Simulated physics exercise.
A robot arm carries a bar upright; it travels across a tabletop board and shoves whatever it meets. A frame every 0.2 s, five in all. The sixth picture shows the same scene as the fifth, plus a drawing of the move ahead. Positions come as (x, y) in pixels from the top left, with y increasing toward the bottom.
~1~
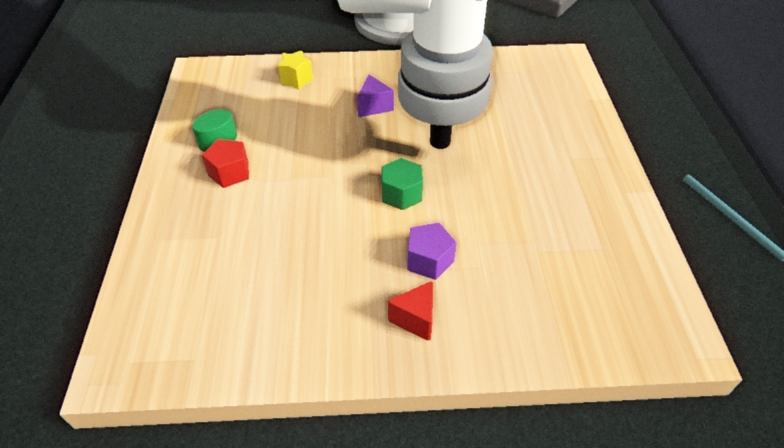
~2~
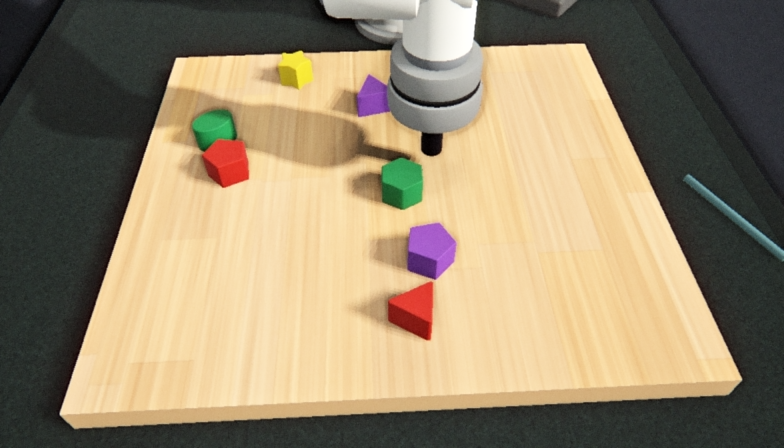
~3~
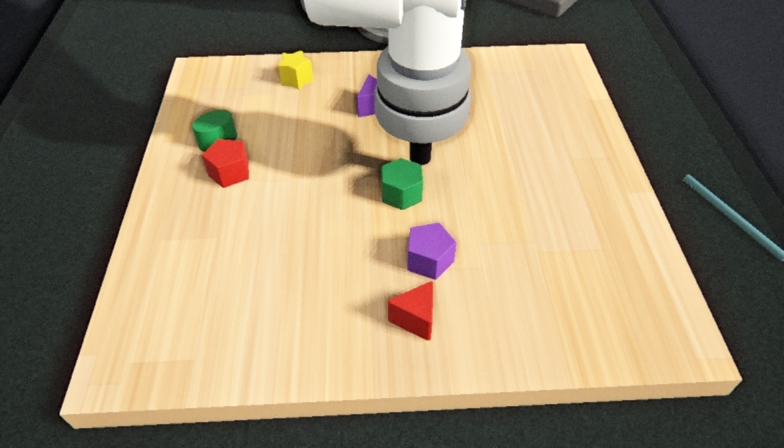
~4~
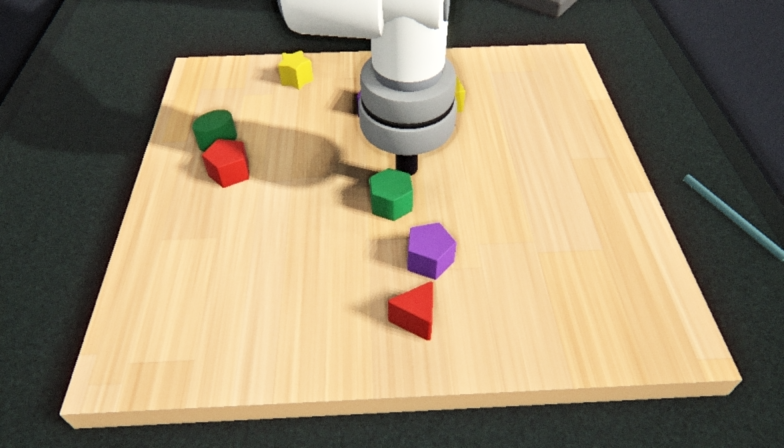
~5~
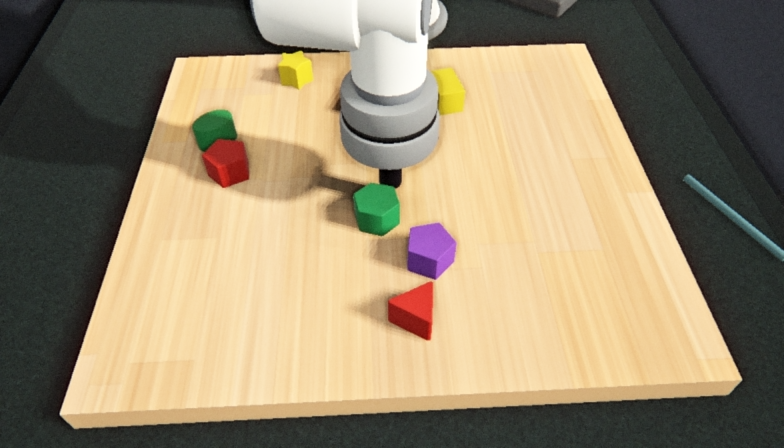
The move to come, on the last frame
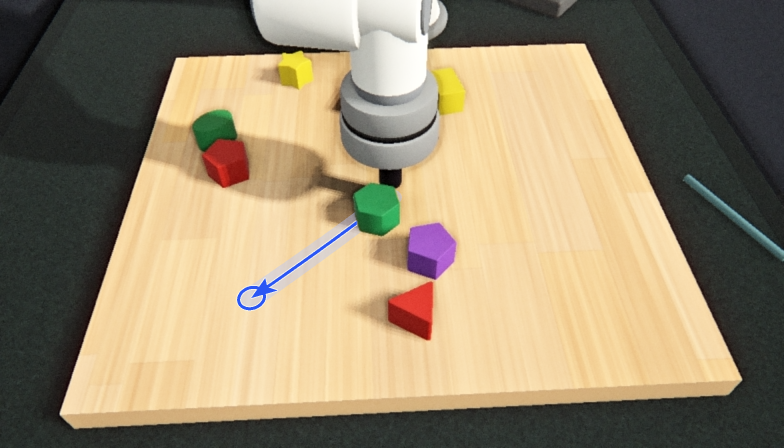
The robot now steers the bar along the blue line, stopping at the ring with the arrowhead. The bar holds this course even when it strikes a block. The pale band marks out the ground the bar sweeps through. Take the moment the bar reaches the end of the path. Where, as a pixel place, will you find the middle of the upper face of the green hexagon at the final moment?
Located at (342, 248).
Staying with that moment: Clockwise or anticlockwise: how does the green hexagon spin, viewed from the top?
It swings round anticlockwise.
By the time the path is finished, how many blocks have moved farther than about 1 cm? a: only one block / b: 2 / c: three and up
The one that fits is a, only one block.
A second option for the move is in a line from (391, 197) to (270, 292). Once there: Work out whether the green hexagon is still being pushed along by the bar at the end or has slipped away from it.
Looking at the end of the path, the green hexagon has slipped free of the bar.
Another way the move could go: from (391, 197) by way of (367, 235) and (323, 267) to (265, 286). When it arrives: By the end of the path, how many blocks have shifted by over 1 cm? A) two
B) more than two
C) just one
C: Just one.
Drawn move, in a line from (391, 197) to (252, 298).
The first path, step by step. One third of the way, bar (347, 214); green hexagon (348, 235), turned 30° anticlockwise.
Two thirds of the way, bar (300, 248); green hexagon (342, 248), turned 60° anticlockwise.
At the end, bar (247, 284); green hexagon (342, 248), turned 60° anticlockwise; purple pentagonal block still.
